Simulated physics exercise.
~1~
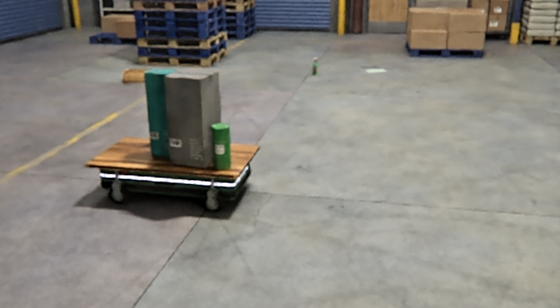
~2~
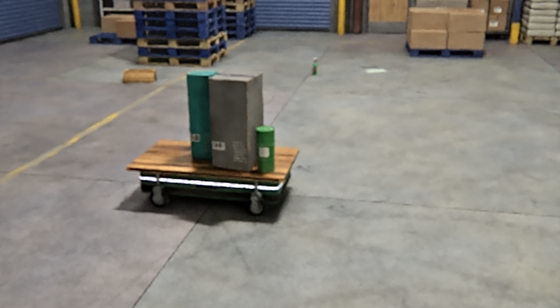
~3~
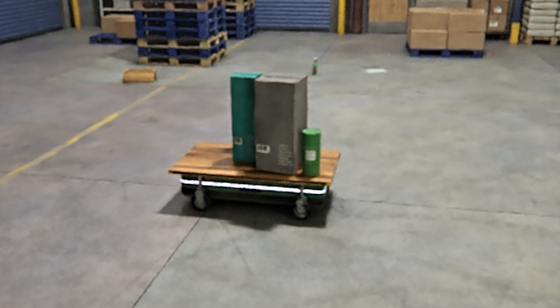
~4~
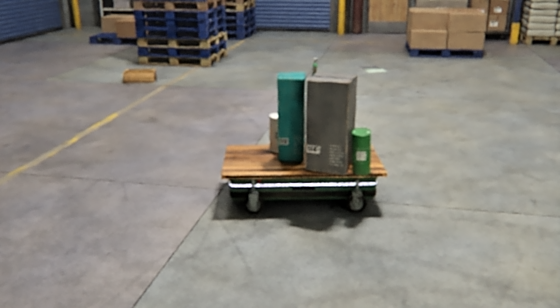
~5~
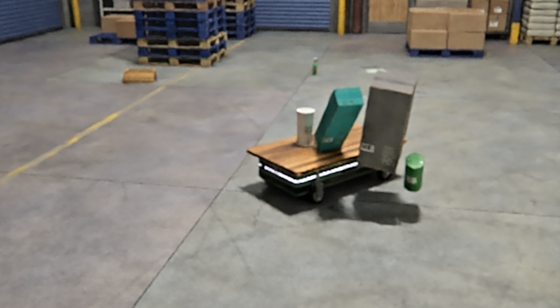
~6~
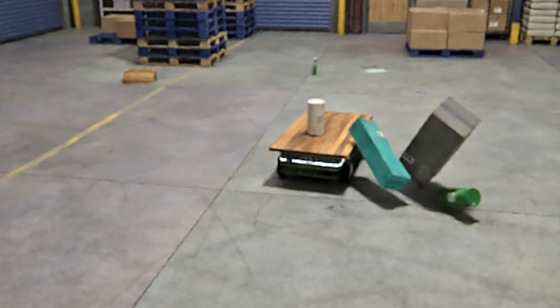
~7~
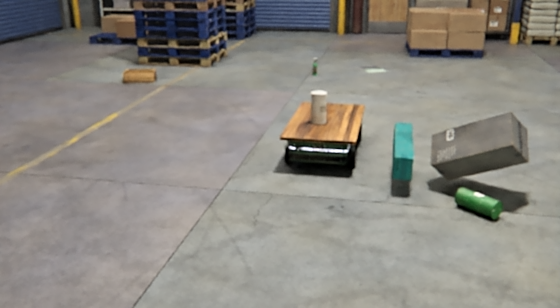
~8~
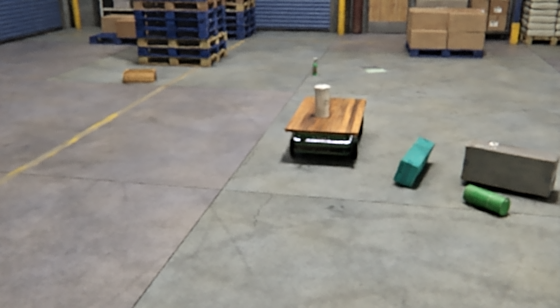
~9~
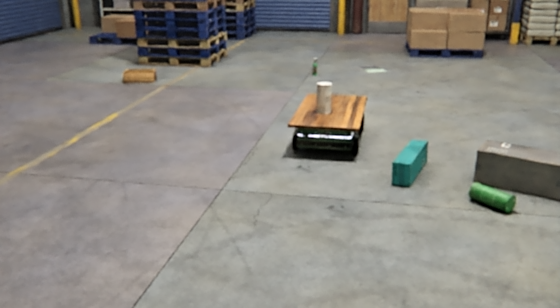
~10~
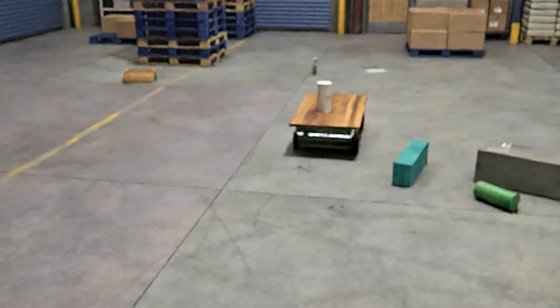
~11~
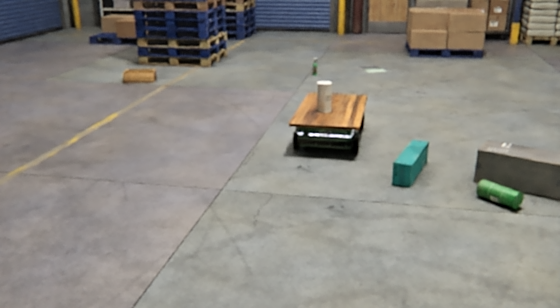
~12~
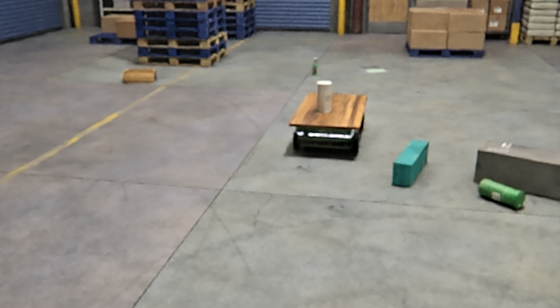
A low wheeled cart with a wooden deck rolls rightward across the concrete floor of a warehouse, seen from a fixed, slightly raised view, with blue pallets and cardboard boxes behind. It carries a tall grey box, a turquoise box and a green canister, and a white canister comes into view behind them. As the cart swings away toward the back, the boxes and green canister tip and fall off to the right. The grey box tumbles farthest, while the green canister rolls slightly. The cart stops with the white canister still upright on deck, the others lying on the floor.
